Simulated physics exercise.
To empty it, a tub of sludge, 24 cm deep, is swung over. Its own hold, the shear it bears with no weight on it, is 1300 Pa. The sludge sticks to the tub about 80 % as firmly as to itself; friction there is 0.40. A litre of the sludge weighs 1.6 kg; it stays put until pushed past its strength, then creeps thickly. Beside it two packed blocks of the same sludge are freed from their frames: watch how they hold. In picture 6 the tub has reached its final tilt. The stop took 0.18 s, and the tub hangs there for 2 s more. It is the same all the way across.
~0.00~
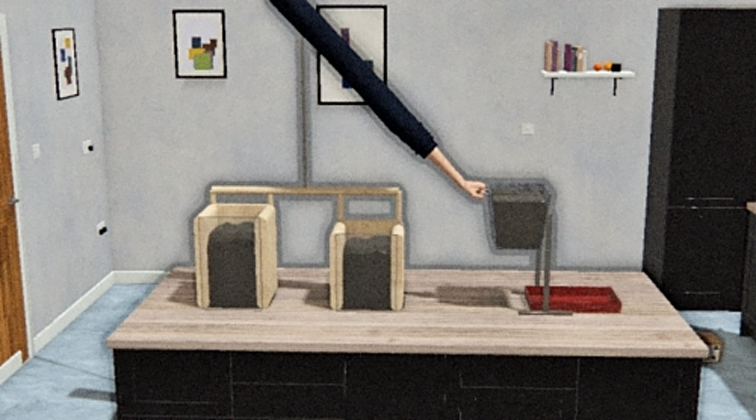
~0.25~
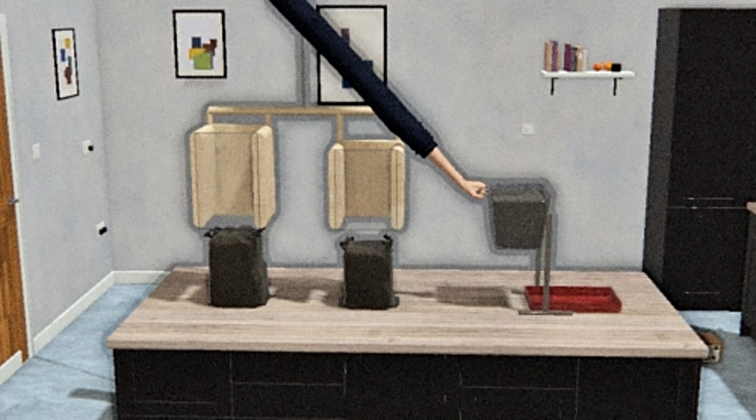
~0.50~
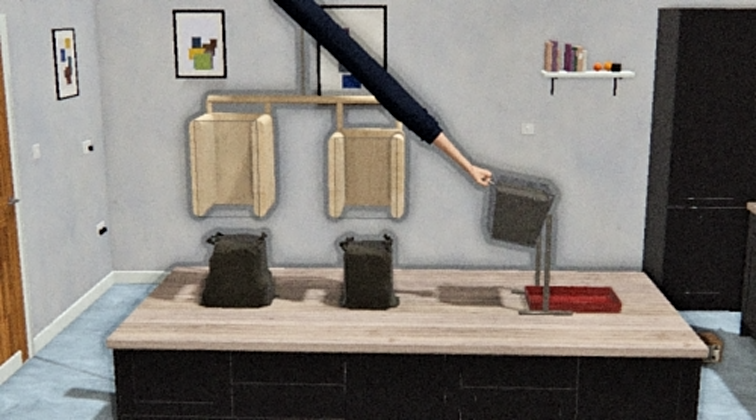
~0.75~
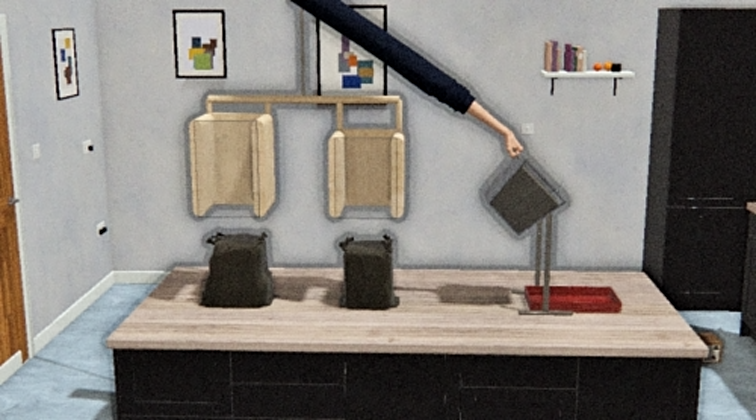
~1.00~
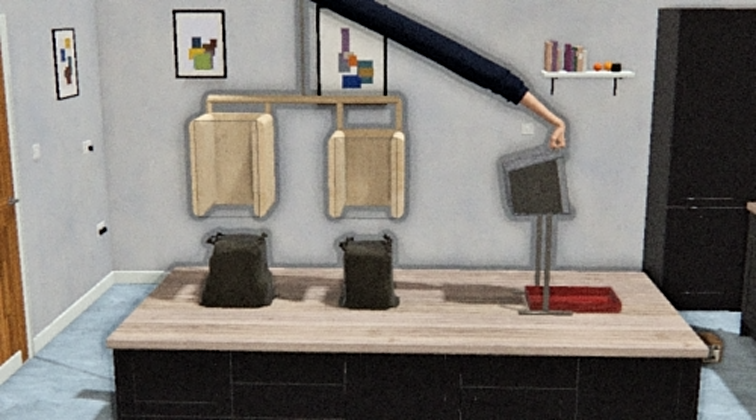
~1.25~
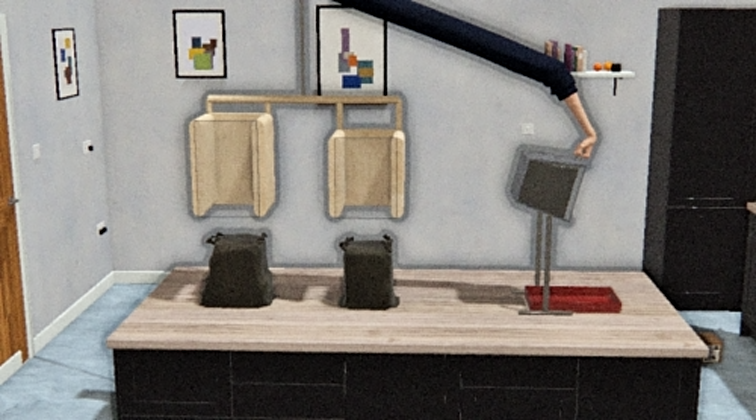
The clip opens with a sleeved arm holding a dark tub on a stand above a red tray, beside two dark blocks in pale wooden moulds. The moulds rise clear, and the left block sags slightly. The hand then swings the tub up and over rightward, past sideways, with no sludge leaving it.
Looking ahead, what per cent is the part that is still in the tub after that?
About 0 %.
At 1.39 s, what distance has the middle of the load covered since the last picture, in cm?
Roughly 1 cm.
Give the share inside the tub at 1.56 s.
About 100 %.
After 1.39 s, the tub is at 104 degrees and holds 100 %.
After 1.56 s, the tub is at 104 degrees and holds 99 %.
After 1.73 s, the tub is at 104 degrees and holds 87 %.
After 1.90 s, the tub is at 104 degrees and holds 72 %.
After 3.25 s, the tub is at 104 degrees and holds 0 %.
